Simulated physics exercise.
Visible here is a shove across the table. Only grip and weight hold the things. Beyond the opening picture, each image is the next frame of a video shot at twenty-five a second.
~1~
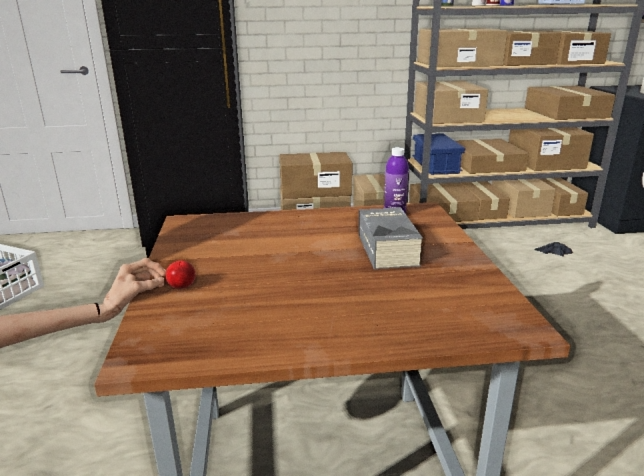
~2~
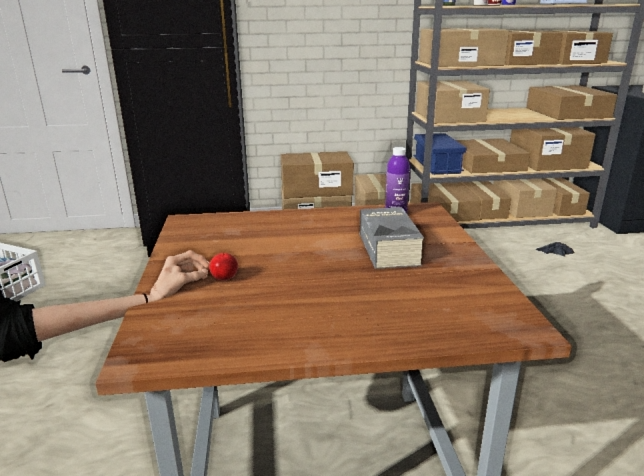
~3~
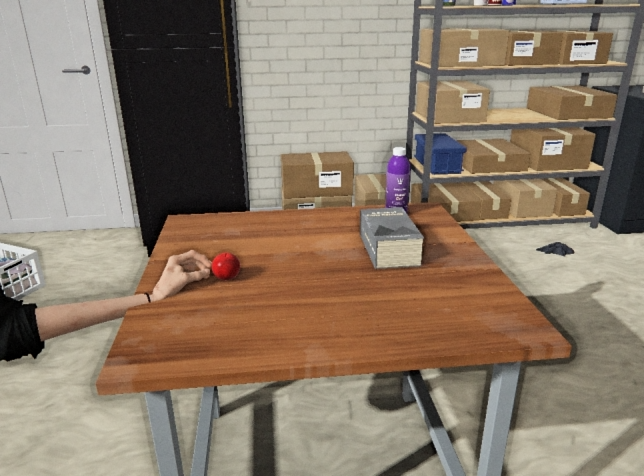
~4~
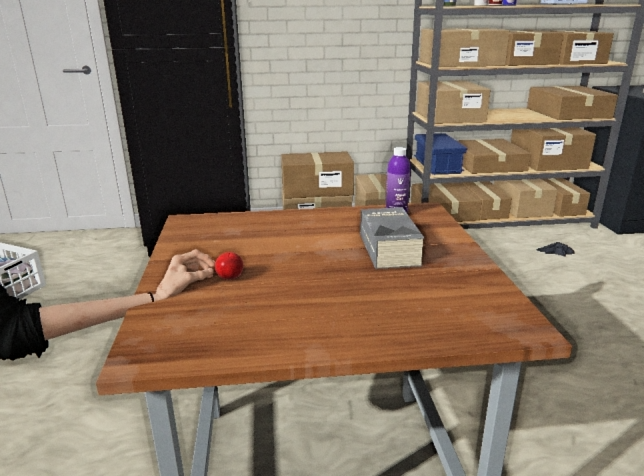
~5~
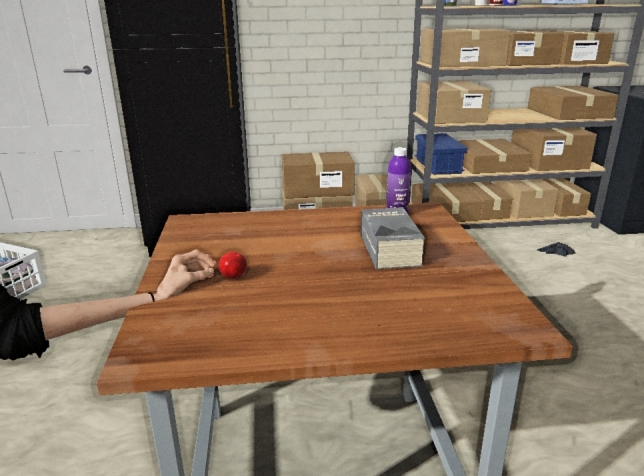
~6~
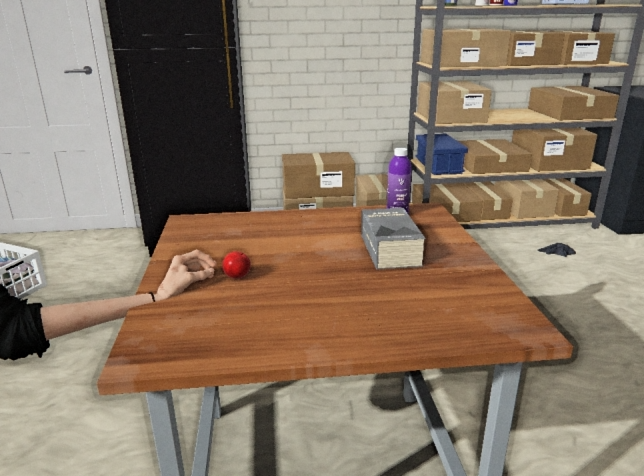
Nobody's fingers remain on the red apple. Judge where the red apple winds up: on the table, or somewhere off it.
It will end up on the table.
Then, 0.30 s past the last view, red apple displaced about its own width near (258, 262).
Then, 0.80 s past the last view, red apple displaced well along near (283, 257).
Finally, moved from the start, red apple. Final places as the last picture's camera would see them, red apple near (301, 254).
